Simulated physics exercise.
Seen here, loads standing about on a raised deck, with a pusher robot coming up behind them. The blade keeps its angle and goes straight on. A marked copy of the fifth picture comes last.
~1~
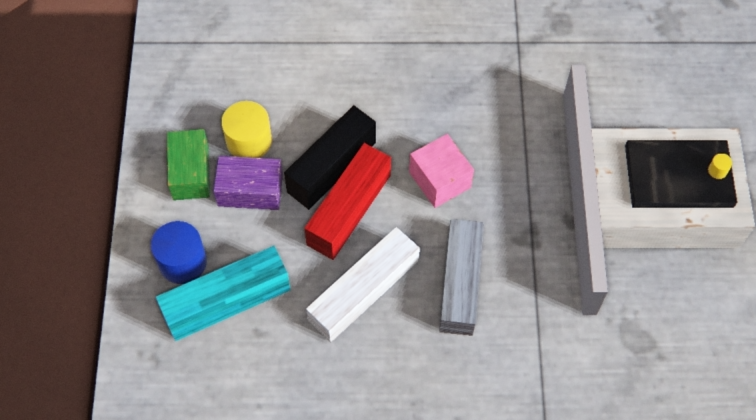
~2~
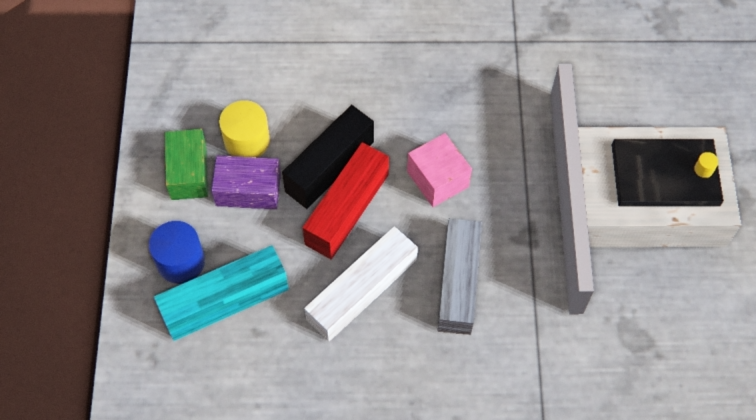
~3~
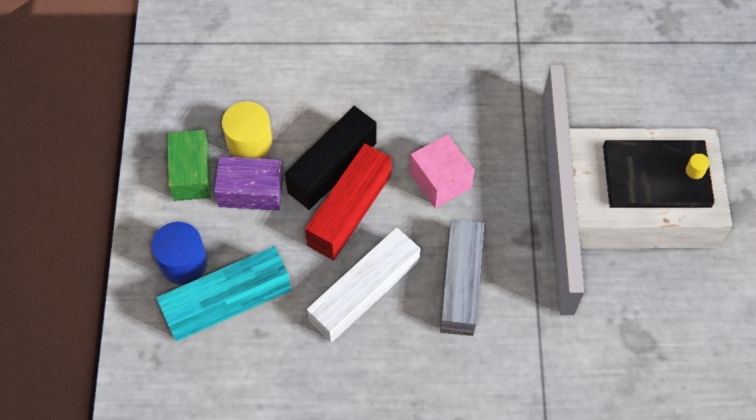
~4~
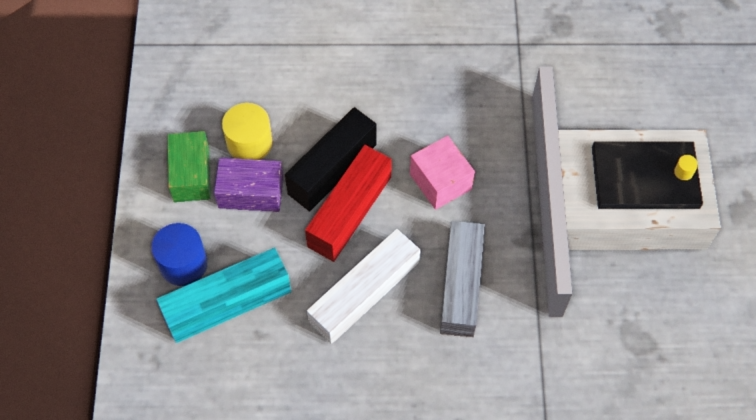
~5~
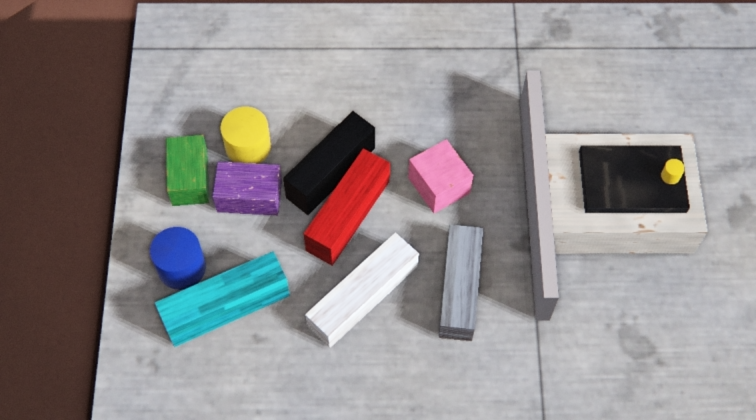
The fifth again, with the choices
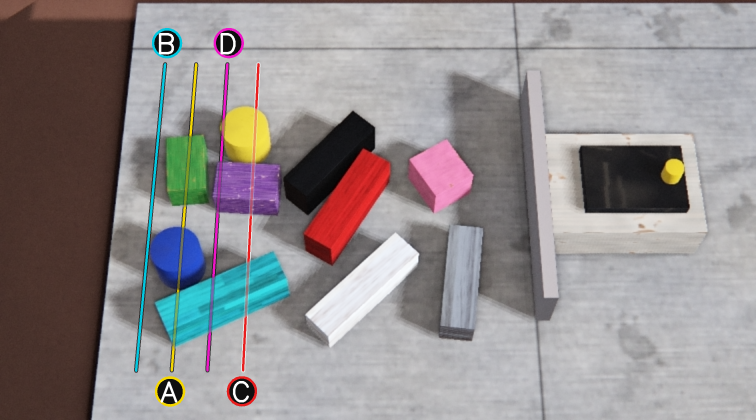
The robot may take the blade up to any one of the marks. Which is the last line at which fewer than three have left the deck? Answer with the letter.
As far as mark C.
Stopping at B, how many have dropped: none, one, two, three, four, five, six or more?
Six or more.
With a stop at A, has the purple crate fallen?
Yes.
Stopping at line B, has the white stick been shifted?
Yes.
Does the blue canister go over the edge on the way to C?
No.
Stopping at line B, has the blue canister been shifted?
By then, yes.
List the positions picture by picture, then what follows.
Black stick (331, 157); grey stick (461, 277); purple crate (249, 184), in the first picture.
Robot (659, 171); yellow canister (245, 130), in the second picture.
Robot (650, 173); blue canister (180, 253), in the third picture.
Robot (639, 174); green crate (189, 167), in the fourth picture.
Robot (626, 178); white stick (362, 289); black stick (330, 163); grey stick (461, 282), in the fifth picture.
On the marked copy, A at (185, 207); B at (152, 207); C at (251, 207); D at (218, 207).
Taking C. A third of the way, robot (522, 178); white stick (349, 292); grey stick (414, 283).
Two thirds of the way, robot (415, 178); green crate (152, 158); purple crate (194, 178).
When it is over, robot (337, 179); green crate over the edge; purple crate over the edge; two fallen.
As for the rest, A drops five; B drops seven; D drops three.
